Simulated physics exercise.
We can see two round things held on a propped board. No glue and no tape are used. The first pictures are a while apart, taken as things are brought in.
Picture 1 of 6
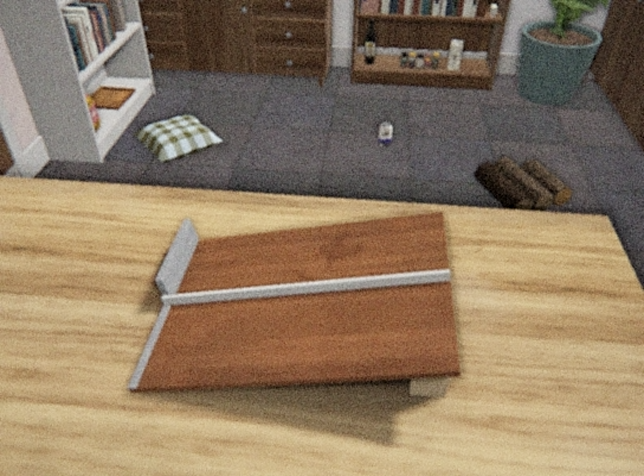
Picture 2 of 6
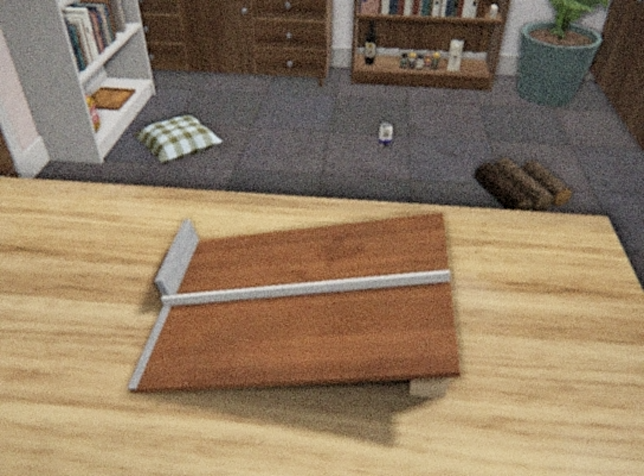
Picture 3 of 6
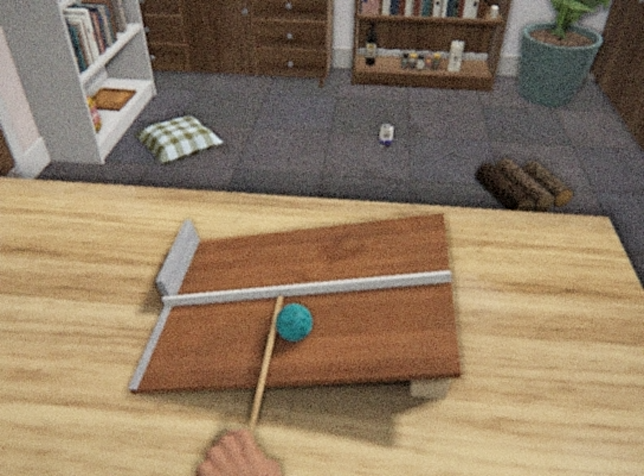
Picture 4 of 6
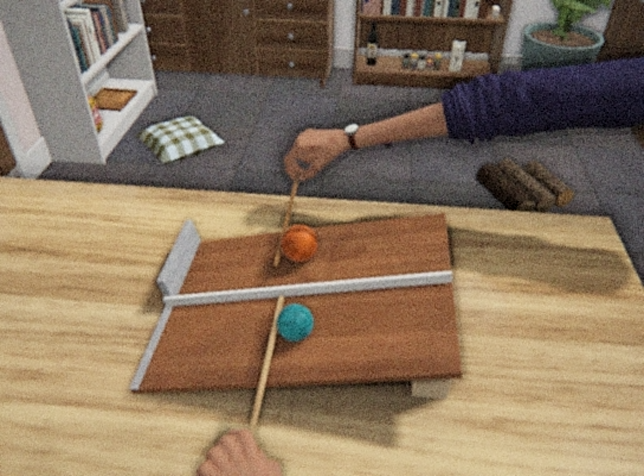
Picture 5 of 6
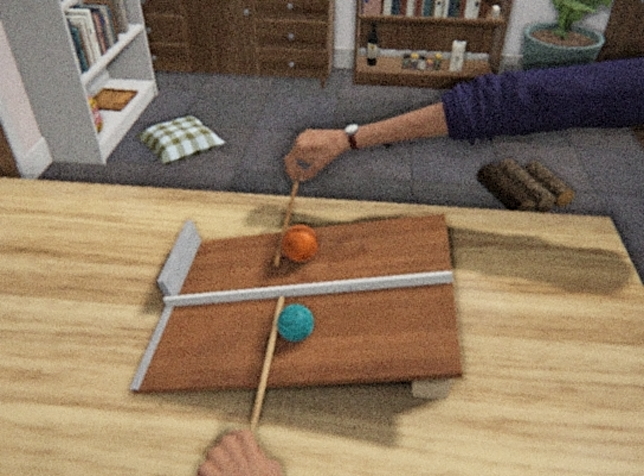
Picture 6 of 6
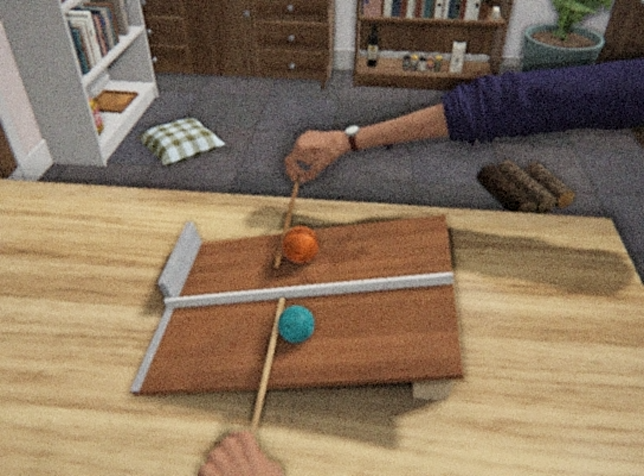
In a room with a dark tiled floor, shelves and a potted plant, a light wooden table is seen from above its near edge. On it sits a reddish-brown propped board with a pale divider and a grey strip at its left end. A hand with a stick appears at a turquoise ball, then a purple-sleeved arm holds another against an orange ball beyond the divider, and everything stays practically still.
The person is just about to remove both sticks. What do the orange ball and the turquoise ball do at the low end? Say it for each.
Note - orange ball stays put; turquoise ball drops off the end.
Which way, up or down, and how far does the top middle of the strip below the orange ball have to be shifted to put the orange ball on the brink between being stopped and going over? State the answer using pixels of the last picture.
Shift: Approx. 16 px, direction down.
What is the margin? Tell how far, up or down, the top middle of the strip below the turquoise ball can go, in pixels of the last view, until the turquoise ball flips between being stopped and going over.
Shift: 8 px, direction up.
Then, 0.54 s later than the last frame, orange ball rolling on the board near (209, 255); turquoise ball rolling on the board near (191, 333).
Then, 1.10 s later than the last frame, orange ball resting against the strip near (200, 257); turquoise ball off the board.
When it is over, the orange ball gets caught, near (200, 257); the turquoise ball runs past the strip.
